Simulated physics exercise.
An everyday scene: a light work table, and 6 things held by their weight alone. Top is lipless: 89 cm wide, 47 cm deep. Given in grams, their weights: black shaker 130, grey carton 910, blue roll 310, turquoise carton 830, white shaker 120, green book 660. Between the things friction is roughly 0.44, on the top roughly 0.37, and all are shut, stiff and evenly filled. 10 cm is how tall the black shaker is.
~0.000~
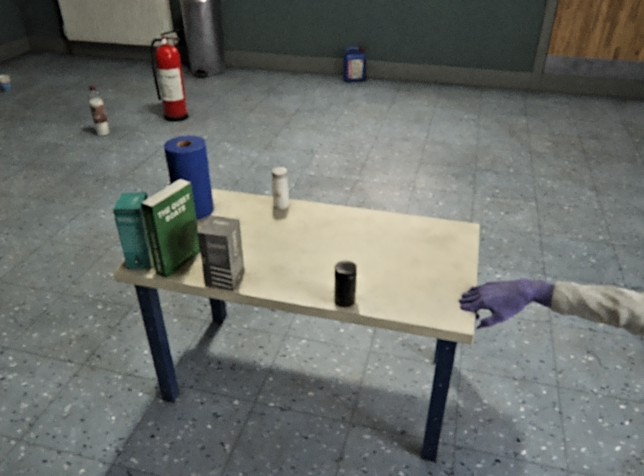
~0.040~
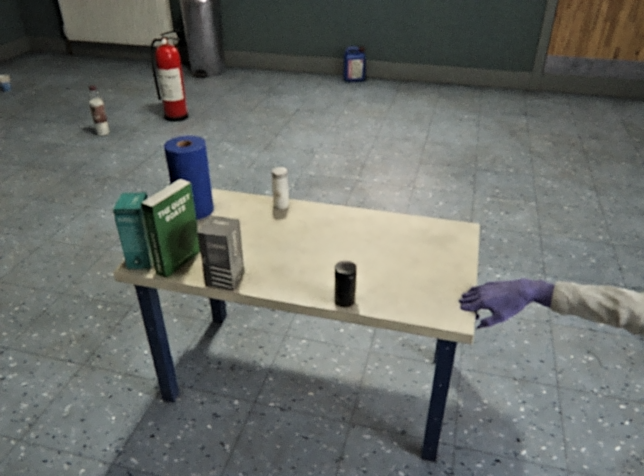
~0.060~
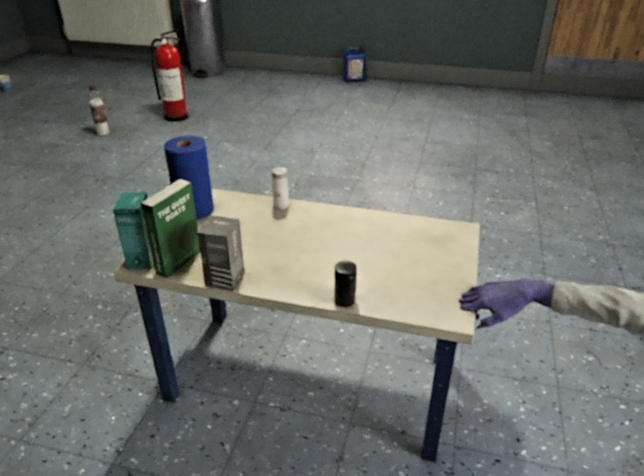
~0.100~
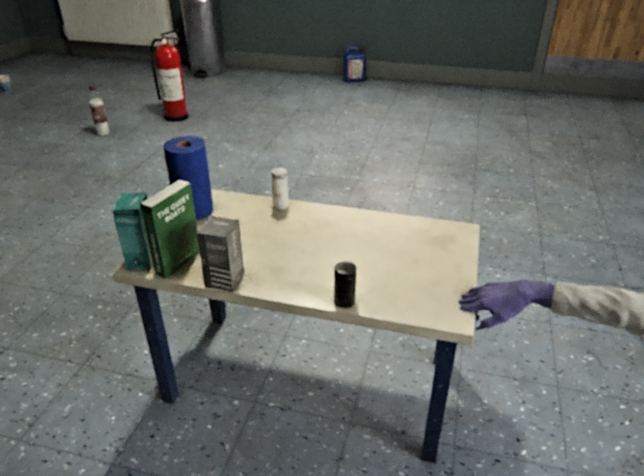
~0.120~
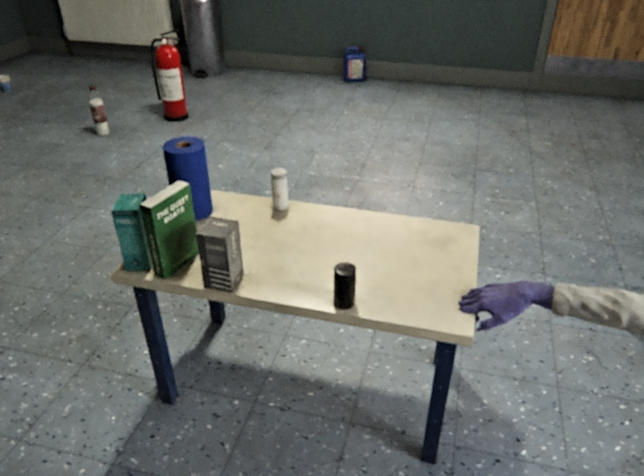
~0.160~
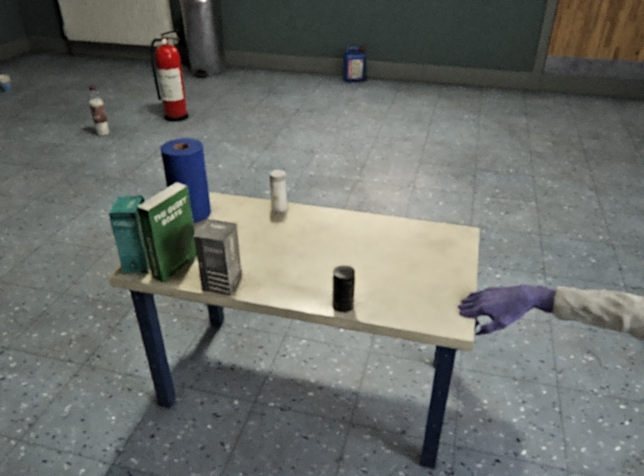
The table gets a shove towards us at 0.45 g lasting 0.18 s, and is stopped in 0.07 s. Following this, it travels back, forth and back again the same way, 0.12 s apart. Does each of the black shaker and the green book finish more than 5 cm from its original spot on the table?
Black shaker: Yes; green book: No.
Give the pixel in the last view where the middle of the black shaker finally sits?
Near (332, 465).
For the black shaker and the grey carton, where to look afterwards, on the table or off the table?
Final state - black shaker: Beyond the limits; grey carton: Beyond the limits.
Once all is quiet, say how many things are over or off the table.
The answer: 3.
After 0.46 s, table along by 10 cm; black shaker slid 3 cm near (332, 320); green book slid 3 cm near (147, 257); white shaker leaning 21°.
After 0.86 s, table along by 1 cm; black shaker and grey carton now off the table; white shaker on its side.
After 1.06 s, table along by 10 cm; white shaker on its side.
After 1.36 s, table along by 3 cm; green book slid 4 cm near (160, 243); white shaker on its side; blue roll slid 3 cm.
At rest (2.1 s), off the table, black shaker and grey carton; tipped over on the table, white shaker; the other 3 in place, give or take 5 cm. In the last view, black shaker near (332, 465), green book near (173, 229).
